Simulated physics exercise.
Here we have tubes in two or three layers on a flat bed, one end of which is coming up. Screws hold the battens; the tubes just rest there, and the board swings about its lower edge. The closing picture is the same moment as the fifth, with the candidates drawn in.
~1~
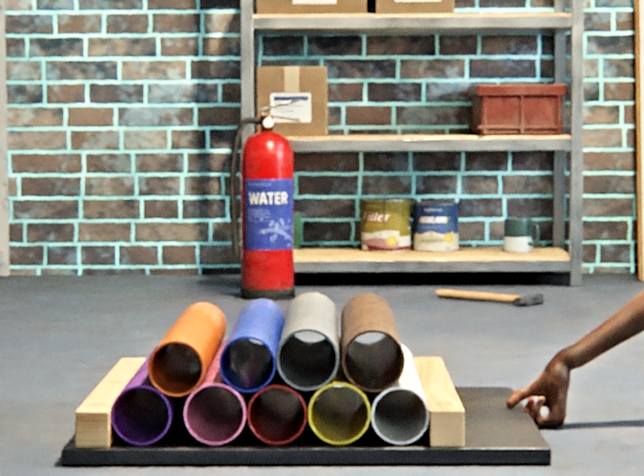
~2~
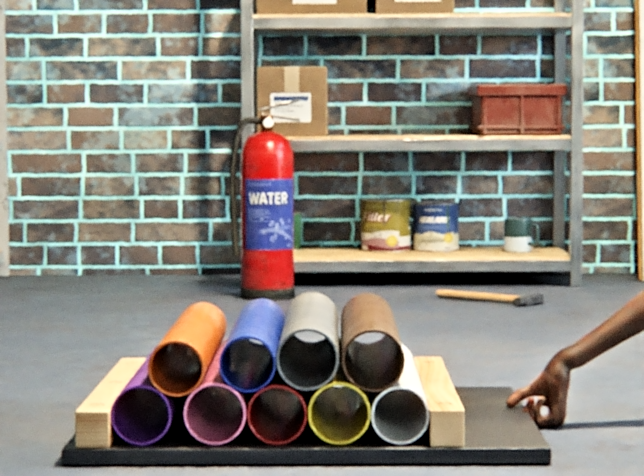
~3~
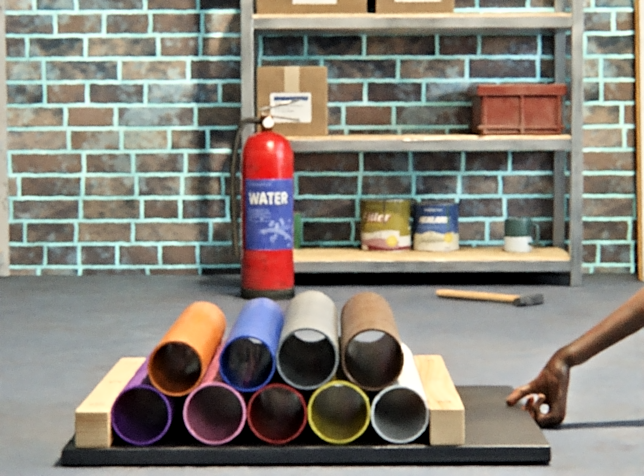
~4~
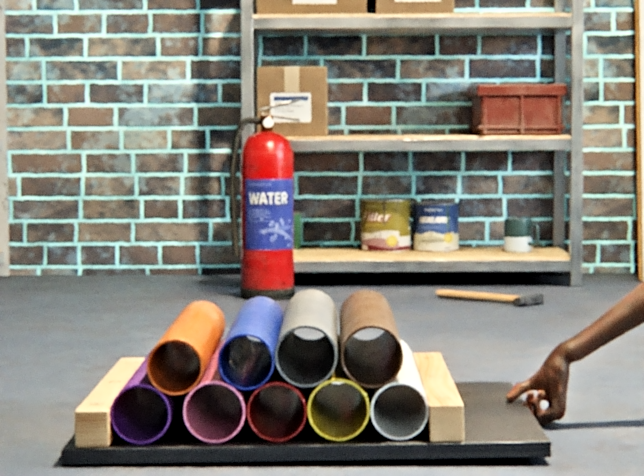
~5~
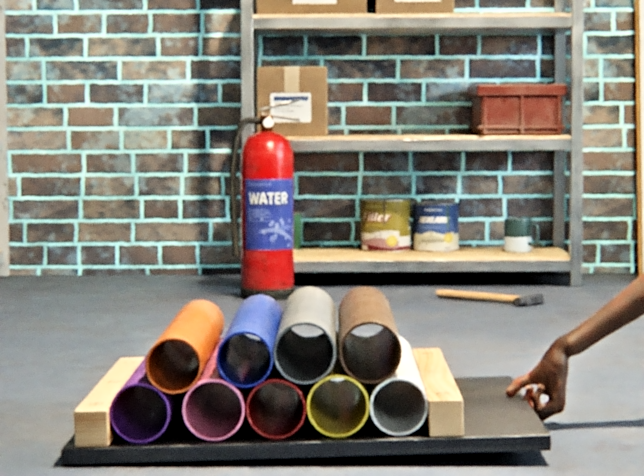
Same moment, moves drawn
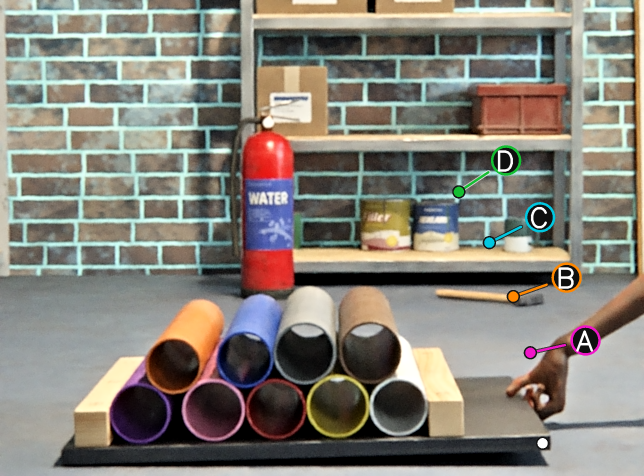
Black board carrying stacked coloured tubes between wooden blocks tilting slightly as a hand at right raises its right end.
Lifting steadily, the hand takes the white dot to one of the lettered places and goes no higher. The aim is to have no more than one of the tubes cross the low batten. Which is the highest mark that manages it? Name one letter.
The highest mark that will do is C.
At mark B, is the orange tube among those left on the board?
The orange tube: Yes.
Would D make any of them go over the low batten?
Yes, at D.
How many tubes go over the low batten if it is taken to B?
With B, none.
On the copy, A at (530, 353); B at (513, 296); C at (490, 243); D at (459, 192); the white dot at (543, 444).
On C. First, board at 16°.
Then, board at 27°.
Finally, board at 27°, none over the low batten.
By contrast, A none over the low batten; B none over the low batten; D four over the low batten (blue, grey, orange, brown).
